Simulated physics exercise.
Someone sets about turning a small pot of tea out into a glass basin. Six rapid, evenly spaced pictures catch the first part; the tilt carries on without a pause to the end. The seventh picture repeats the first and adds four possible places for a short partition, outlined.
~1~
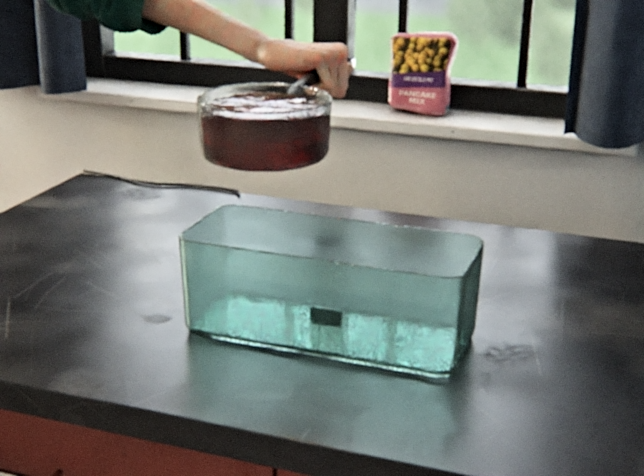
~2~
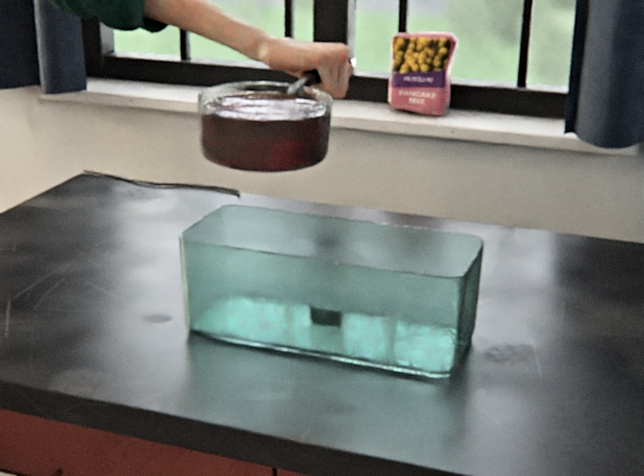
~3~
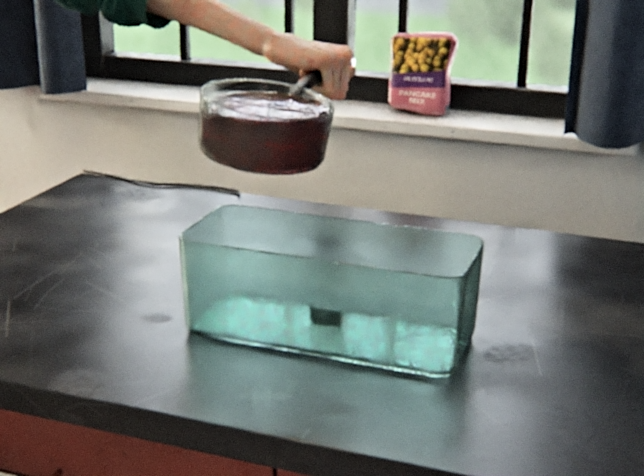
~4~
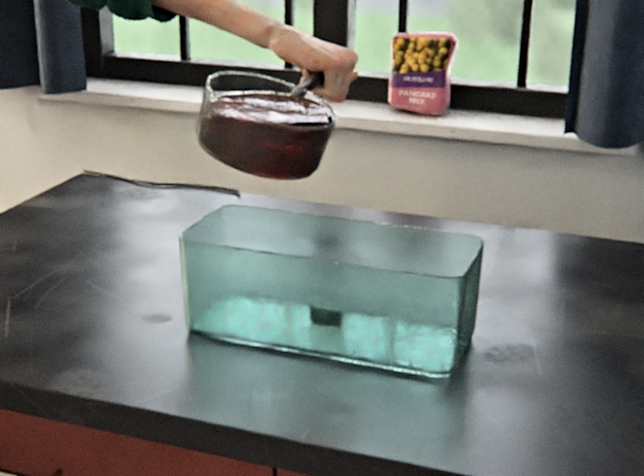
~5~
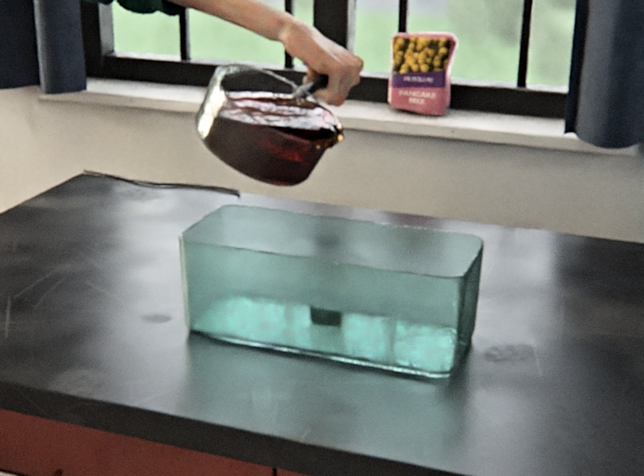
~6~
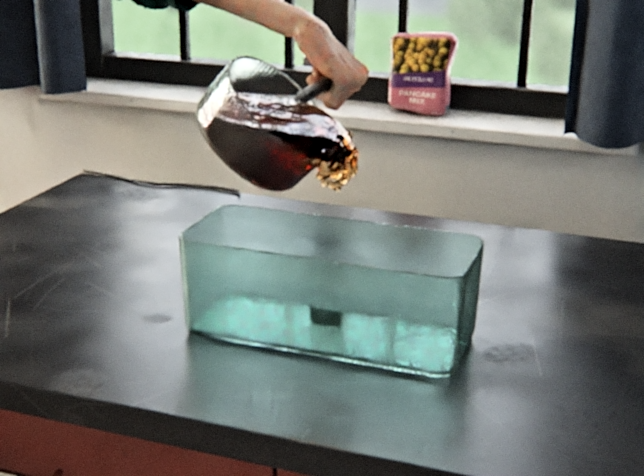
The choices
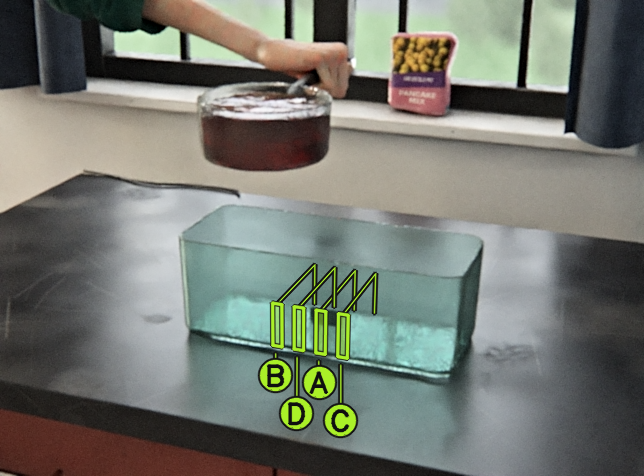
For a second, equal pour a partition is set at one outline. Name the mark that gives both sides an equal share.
C.
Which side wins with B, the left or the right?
The right side.
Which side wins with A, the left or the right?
More ends on the right.
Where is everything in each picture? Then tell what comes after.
Upright, lip at (325, 102); basin from (187, 329) to (457, 376); nothing has left yet, in the first picture.
Tipped about 2°, lip at (326, 104); nothing has left yet, in the second picture.
Tipped about 8°, lip at (328, 111); nothing has left yet, in the third picture.
Tipped about 17°, lip at (330, 123); tea is over the lip, down to (326, 120), in the fourth picture.
Tipped about 29°, lip at (330, 137); tea is over the lip, down to (335, 143), in the fifth picture.
Tipped about 43°, lip at (327, 153); tea is over the lip, down to (332, 185), in the sixth picture.
On the marked copy, A at (318, 361); B at (275, 353); C at (340, 364); D at (297, 357).
With A, about 28 % ends left of the wall and 68 % right of it; 4 % is lost outside.
With B, about 6 % ends left of the wall and 92 % right of it.
With C, about 47 % ends left of the wall and 50 % right of it; 3 % is lost outside.
With D, about 12 % ends left of the wall and 86 % right of it.
